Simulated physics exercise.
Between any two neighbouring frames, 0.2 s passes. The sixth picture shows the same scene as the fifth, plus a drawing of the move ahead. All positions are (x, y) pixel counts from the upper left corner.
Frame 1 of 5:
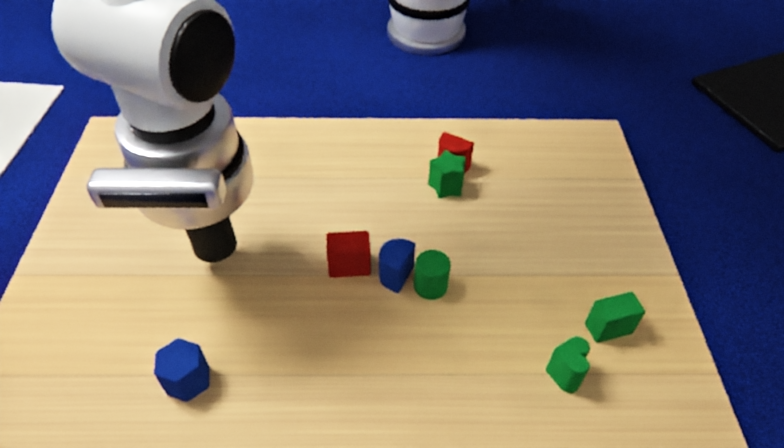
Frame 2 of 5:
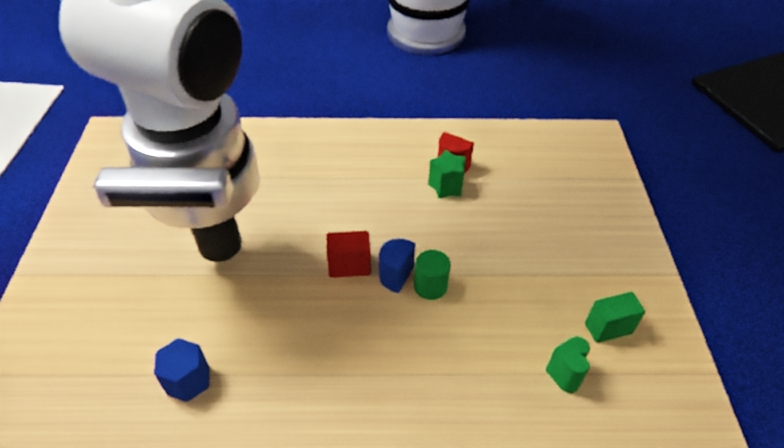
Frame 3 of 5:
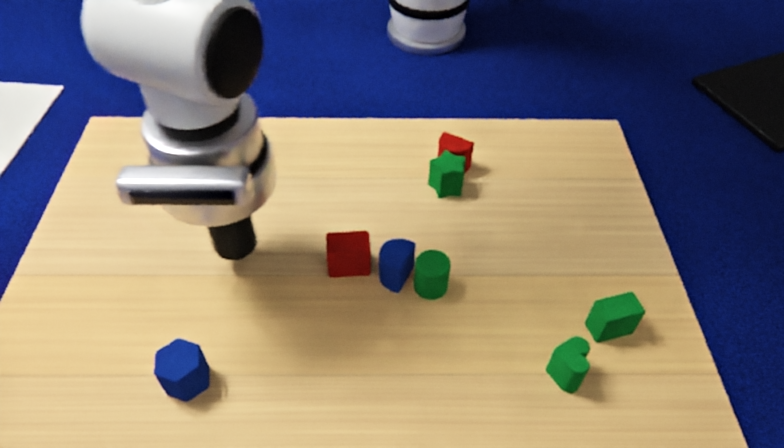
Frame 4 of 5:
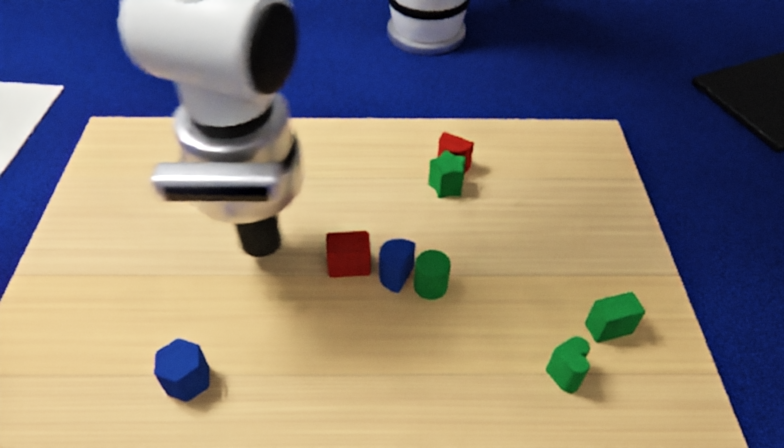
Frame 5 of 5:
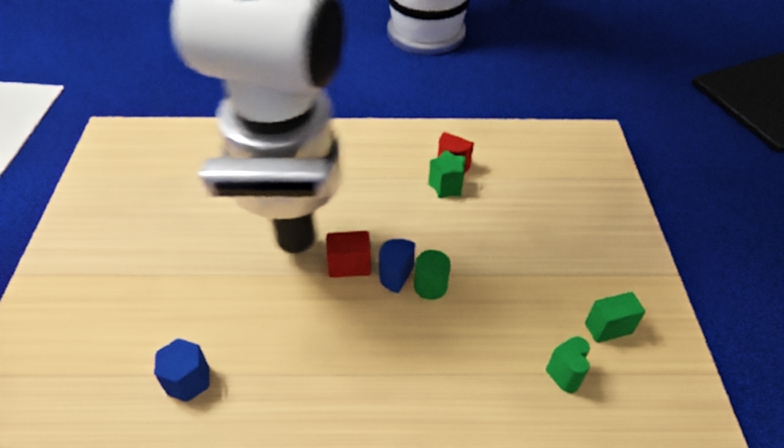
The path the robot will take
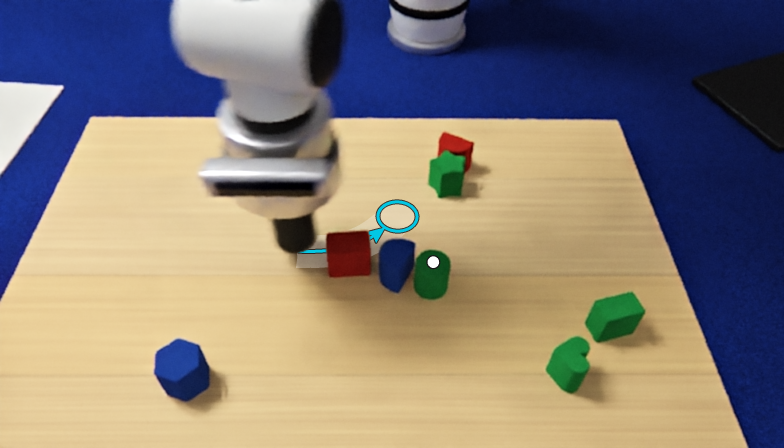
White robot arm with a black peg sliding rightward over a wooden board, closing in beside a stationary red block.
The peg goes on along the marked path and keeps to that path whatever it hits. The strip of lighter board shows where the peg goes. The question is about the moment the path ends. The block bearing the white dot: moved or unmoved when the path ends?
It is moved from its place.
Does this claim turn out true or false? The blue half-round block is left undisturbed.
False.
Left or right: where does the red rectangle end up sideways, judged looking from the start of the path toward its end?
Pushed right.
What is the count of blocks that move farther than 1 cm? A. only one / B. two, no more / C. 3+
The correct letter is C.
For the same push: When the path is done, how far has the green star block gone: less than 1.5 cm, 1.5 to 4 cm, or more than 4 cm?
It's set to move under 1.5 cm.
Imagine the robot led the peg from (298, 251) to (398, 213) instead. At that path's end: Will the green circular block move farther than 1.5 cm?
I expect not.
Path on the board, from (298, 251) through (337, 249) and (372, 237) to (398, 216); the dot is on the green circular block.
On the path given first. One third of the way, peg at (337, 235); red rectangle at (369, 247), turned 35° clockwise; blue half-round block at (407, 257), turned 20° anticlockwise; green circular block at (438, 263).
Two thirds of the way, peg at (372, 222); red rectangle at (384, 246), turned 75° clockwise; blue half-round block at (417, 269), turned 20° anticlockwise; green circular block at (448, 268).
At the end, peg at (398, 202); red rectangle at (384, 246), turned 75° clockwise; blue half-round block at (417, 269), turned 20° anticlockwise; green circular block at (448, 268); green star block in place.
